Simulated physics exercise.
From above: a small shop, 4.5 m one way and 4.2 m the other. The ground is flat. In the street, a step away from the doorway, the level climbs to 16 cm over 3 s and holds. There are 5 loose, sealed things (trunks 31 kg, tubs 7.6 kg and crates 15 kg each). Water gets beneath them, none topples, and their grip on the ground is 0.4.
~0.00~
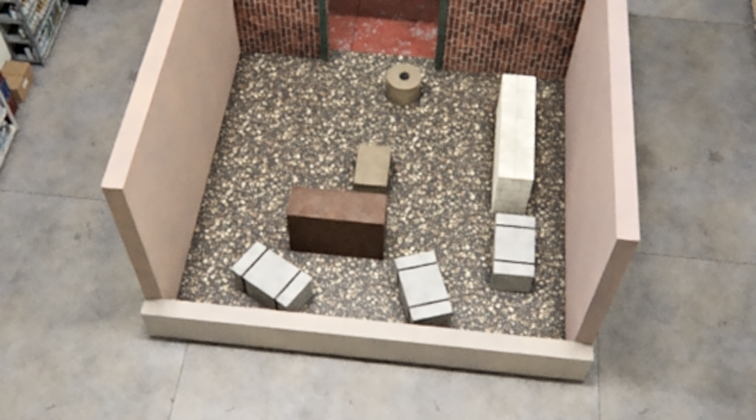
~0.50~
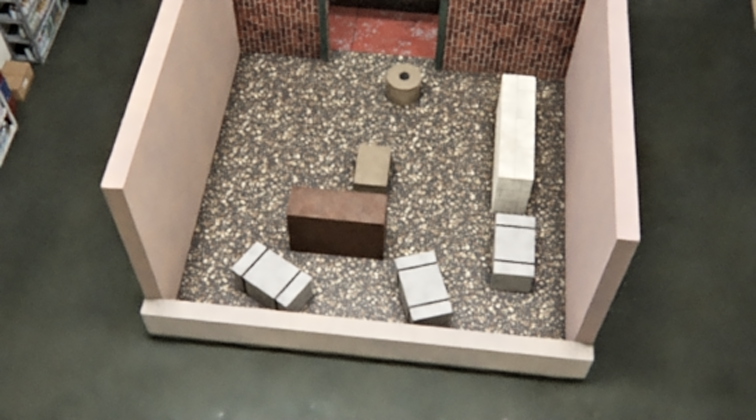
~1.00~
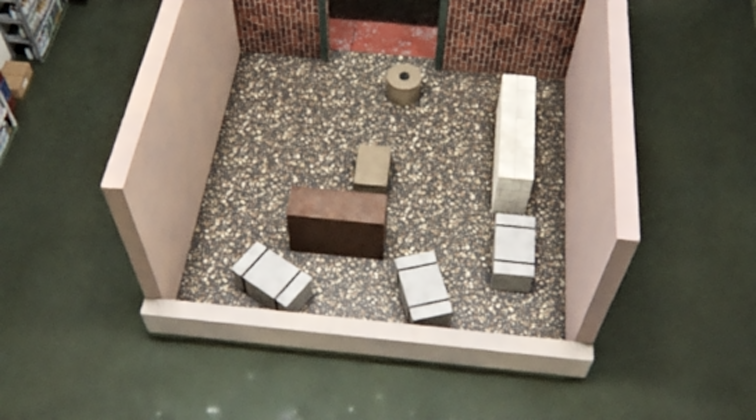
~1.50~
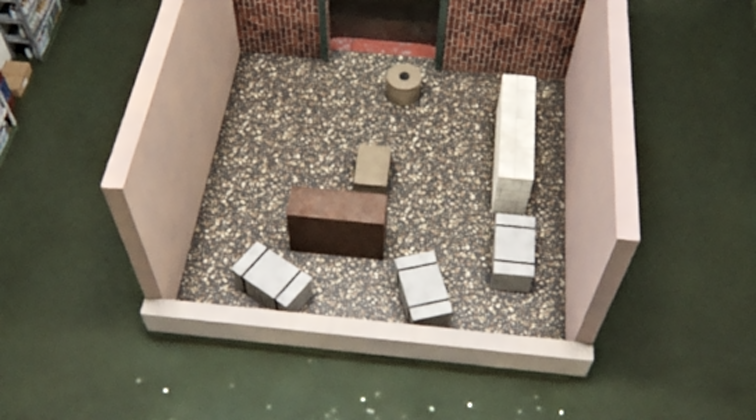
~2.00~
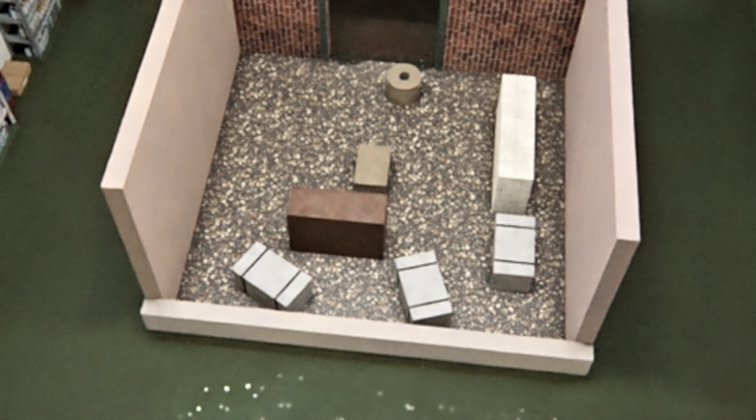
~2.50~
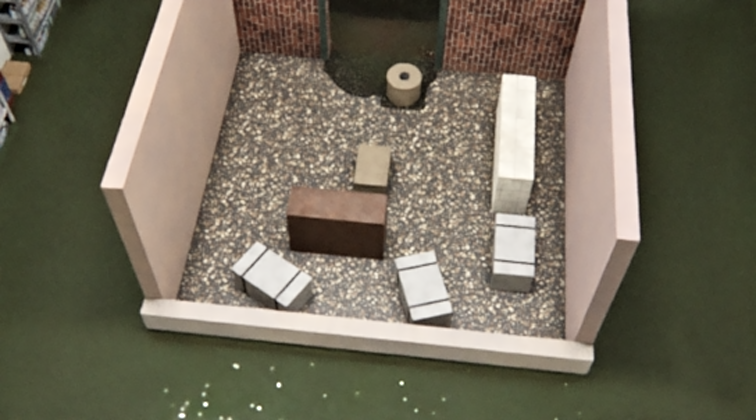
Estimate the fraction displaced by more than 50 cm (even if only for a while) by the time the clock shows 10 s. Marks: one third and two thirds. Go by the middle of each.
That comes to from one to two thirds.
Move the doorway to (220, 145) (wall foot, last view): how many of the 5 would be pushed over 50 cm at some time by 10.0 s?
Then 2.
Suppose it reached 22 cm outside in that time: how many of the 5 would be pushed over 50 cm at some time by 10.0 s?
In that case 2 of them.
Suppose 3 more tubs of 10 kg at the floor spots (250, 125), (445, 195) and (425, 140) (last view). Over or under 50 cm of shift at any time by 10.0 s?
In that order: Under, more, over.
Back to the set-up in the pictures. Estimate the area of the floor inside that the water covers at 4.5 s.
Some 7.0 m2.
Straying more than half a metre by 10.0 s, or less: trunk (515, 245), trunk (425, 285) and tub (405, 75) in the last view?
In that order: Less, less, past it.
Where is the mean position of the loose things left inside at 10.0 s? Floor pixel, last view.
Around (445, 279).
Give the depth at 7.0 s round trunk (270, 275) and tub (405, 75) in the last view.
Roughly 3 and 5 cm.
After 3.5 s 0 of 5 are over 50 cm from their spots; 0 afloat.
After 4.5 s 1 of 5 are over 50 cm from their spots; 0 afloat.
After 7.0 s 1 of 5 are over 50 cm from their spots; 0 afloat.
After 10.0 s 2 of 5 are over 50 cm from their spots, and 2 have been at some point; 2 afloat.
